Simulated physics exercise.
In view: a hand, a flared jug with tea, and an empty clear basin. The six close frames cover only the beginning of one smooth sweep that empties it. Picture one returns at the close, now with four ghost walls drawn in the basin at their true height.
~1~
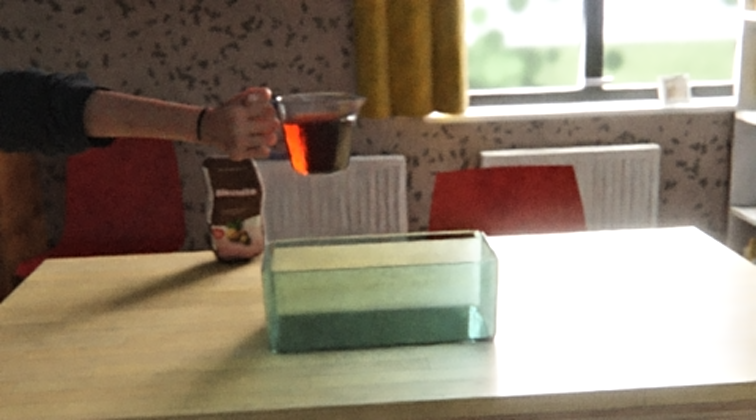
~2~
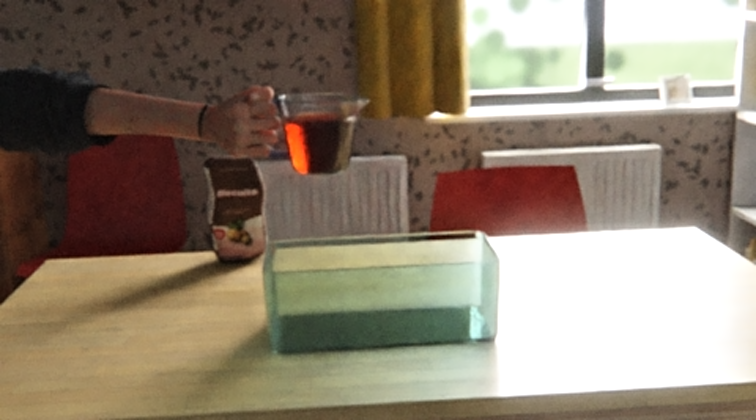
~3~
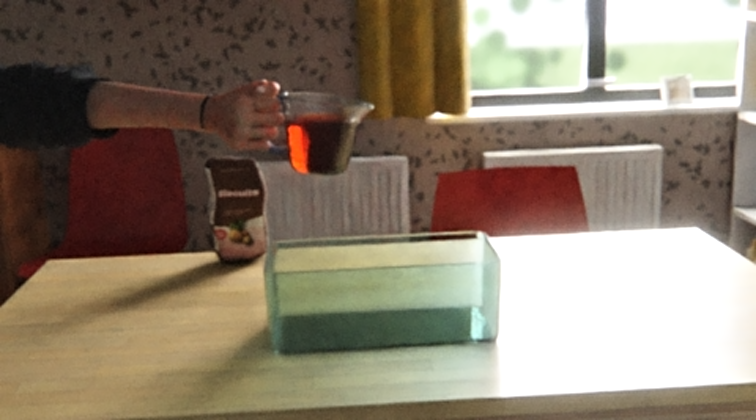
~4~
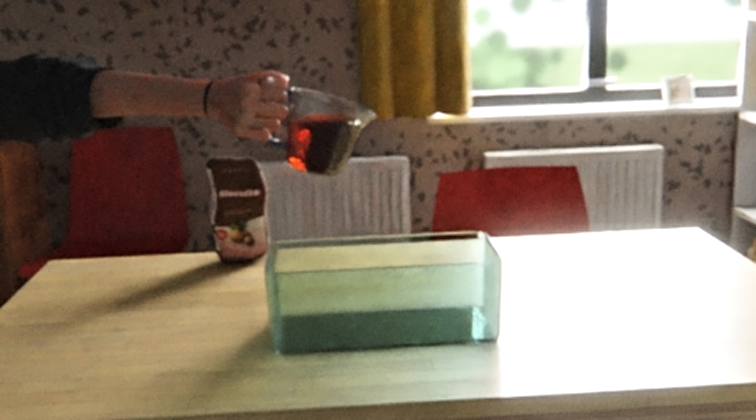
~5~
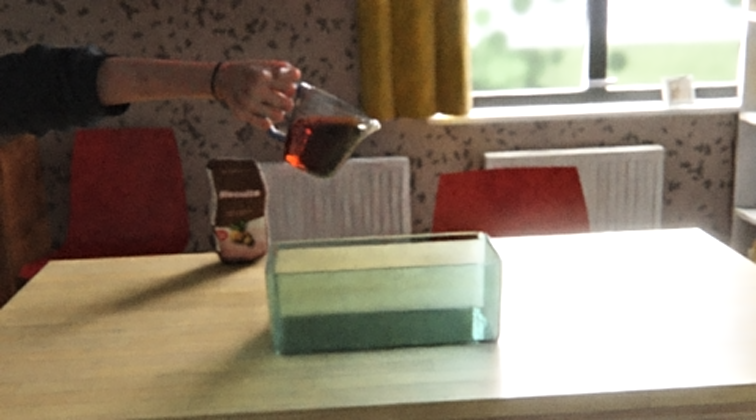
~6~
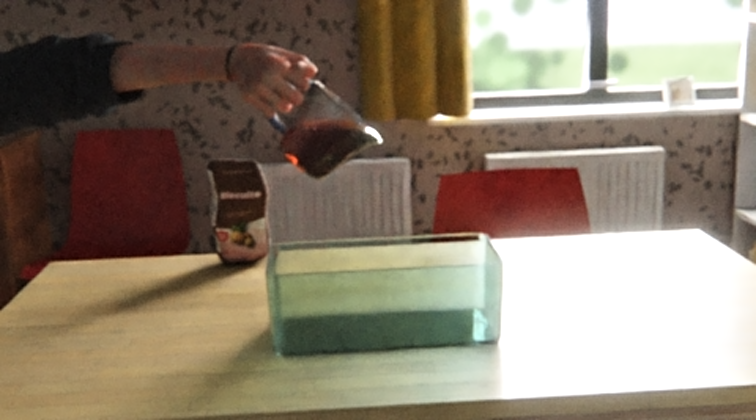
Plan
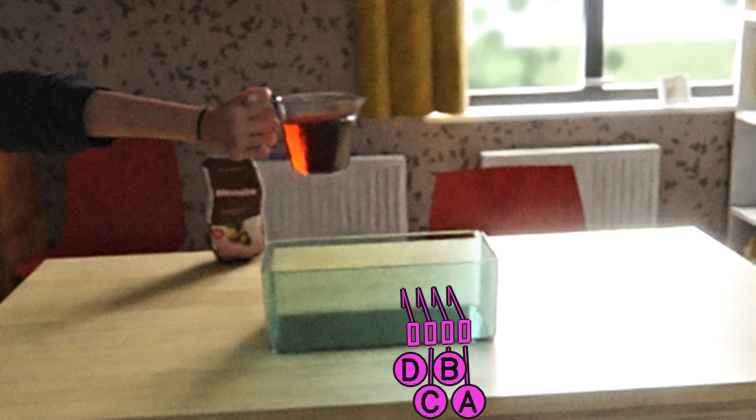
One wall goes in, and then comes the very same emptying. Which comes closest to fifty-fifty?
Position D does it best.
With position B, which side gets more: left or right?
The left one.
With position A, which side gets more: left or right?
The left one.
On the marked copy, A at (465, 347); B at (448, 348); C at (431, 348); D at (414, 349).
Choosing A, about 78 % ends left of the wall and 14 % right of it; 8 % is lost outside.
Choosing B, about 82 % ends left of the wall and 10 % right of it; 9 % is lost outside.
Choosing C, about 77 % ends left of the wall and 18 % right of it; 4 % is lost outside.
Choosing D, about 51 % ends left of the wall and 45 % right of it; 4 % is lost outside.
